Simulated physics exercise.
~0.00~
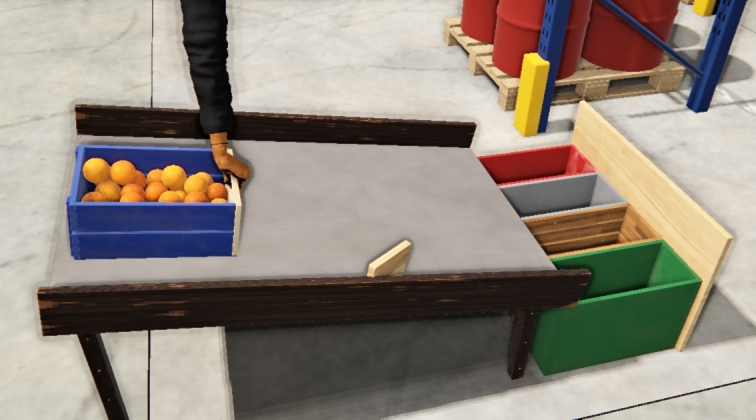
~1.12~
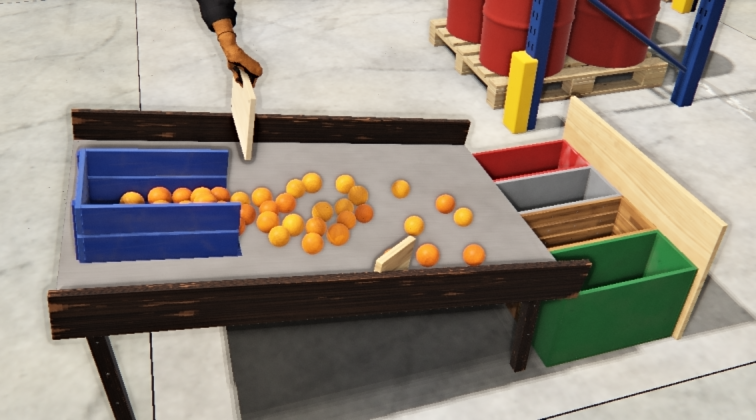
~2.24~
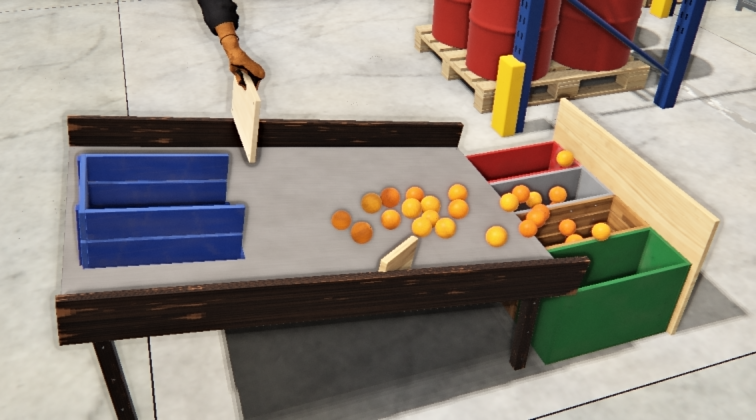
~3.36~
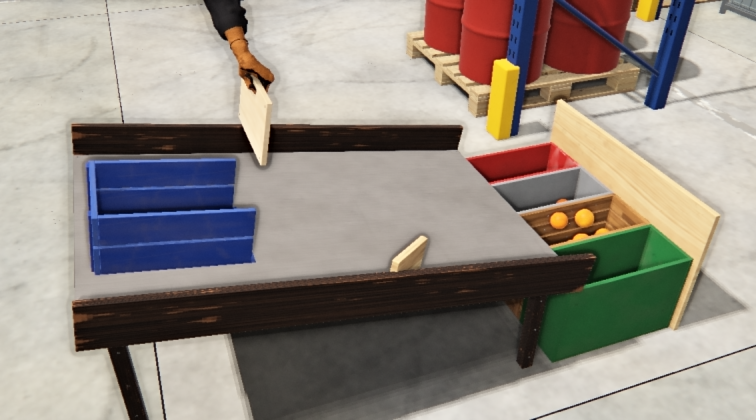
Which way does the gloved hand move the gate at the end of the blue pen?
The hand moves the gate up, away from the open end of the blue pen.
